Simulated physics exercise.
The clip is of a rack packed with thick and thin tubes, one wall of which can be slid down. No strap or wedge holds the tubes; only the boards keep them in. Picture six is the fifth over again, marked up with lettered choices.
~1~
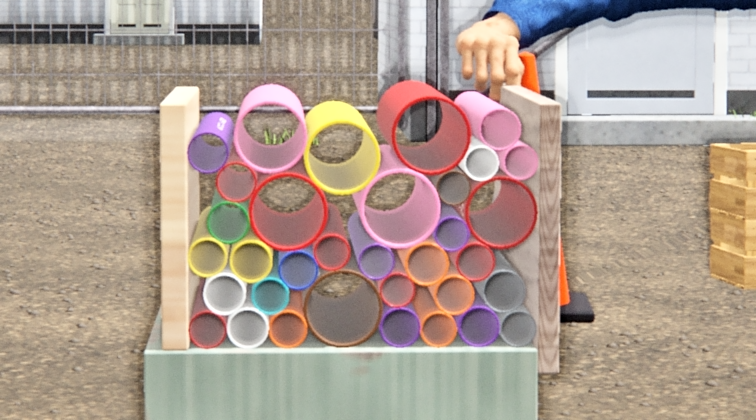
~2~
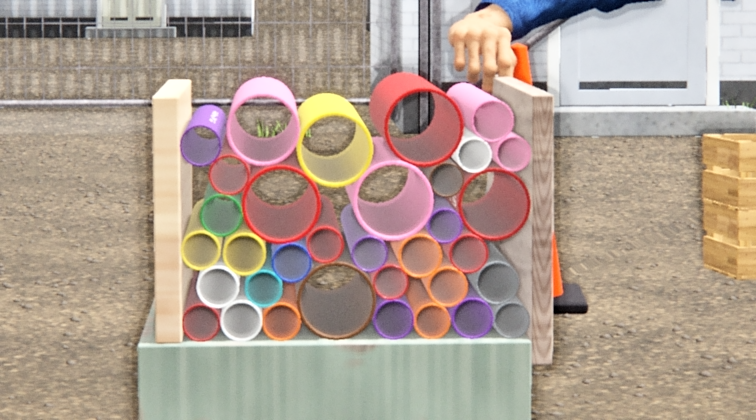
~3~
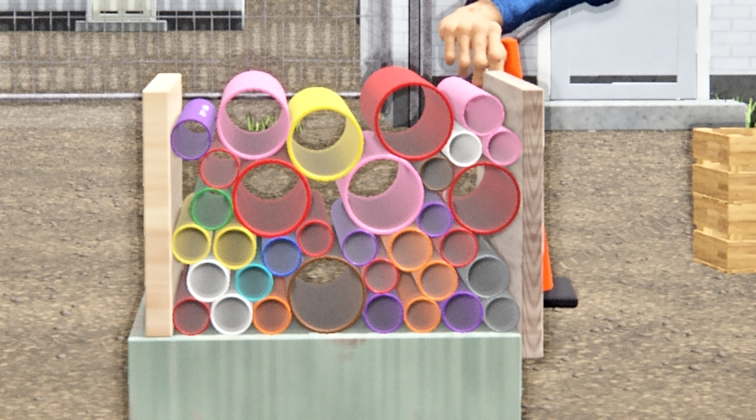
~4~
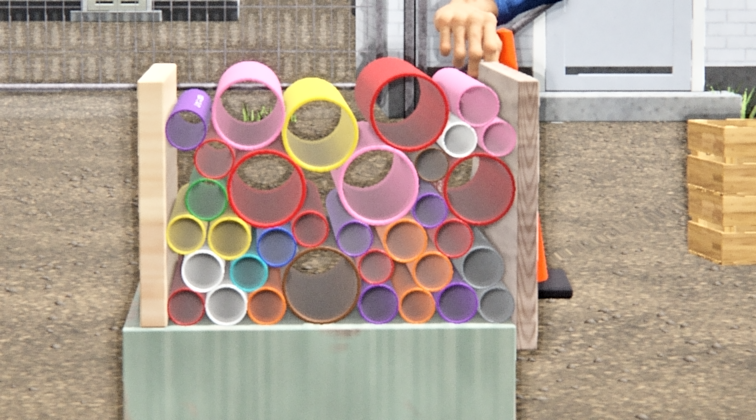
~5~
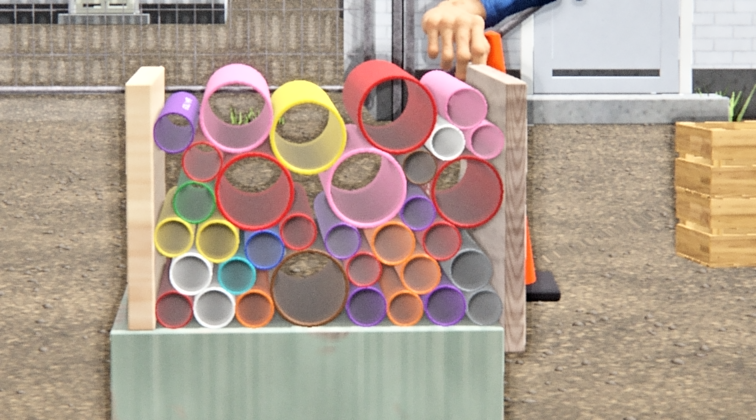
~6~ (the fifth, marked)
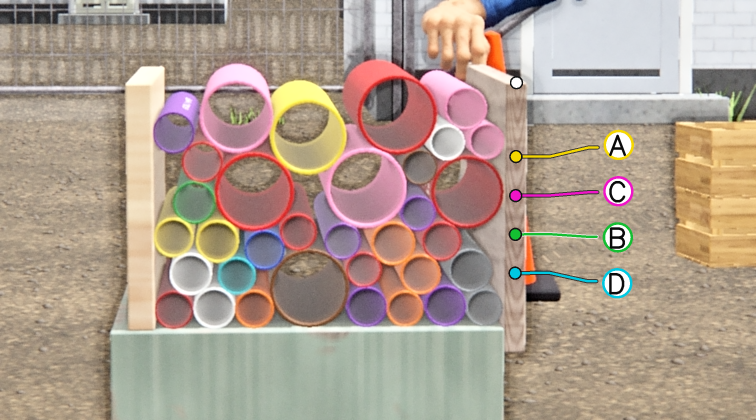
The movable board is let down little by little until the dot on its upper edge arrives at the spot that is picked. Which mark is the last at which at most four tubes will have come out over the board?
Lower it to B and no more.
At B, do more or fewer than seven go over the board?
At B, fewer than seven.
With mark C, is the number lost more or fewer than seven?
It loses fewer than seven.
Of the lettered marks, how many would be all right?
The number is three.
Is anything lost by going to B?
Yes, at B.
On the marked copy, A at (516, 157); B at (516, 234); C at (516, 196); D at (515, 273); the white dot at (517, 83).
Taking B. A third of the way, top of the board (504, 153).
Two thirds of the way, top of the board (503, 231).
When it is over, top of the board (503, 233), three out over the board.
As for the rest, A none out over the board; C two out over the board; D more than four out over the board.
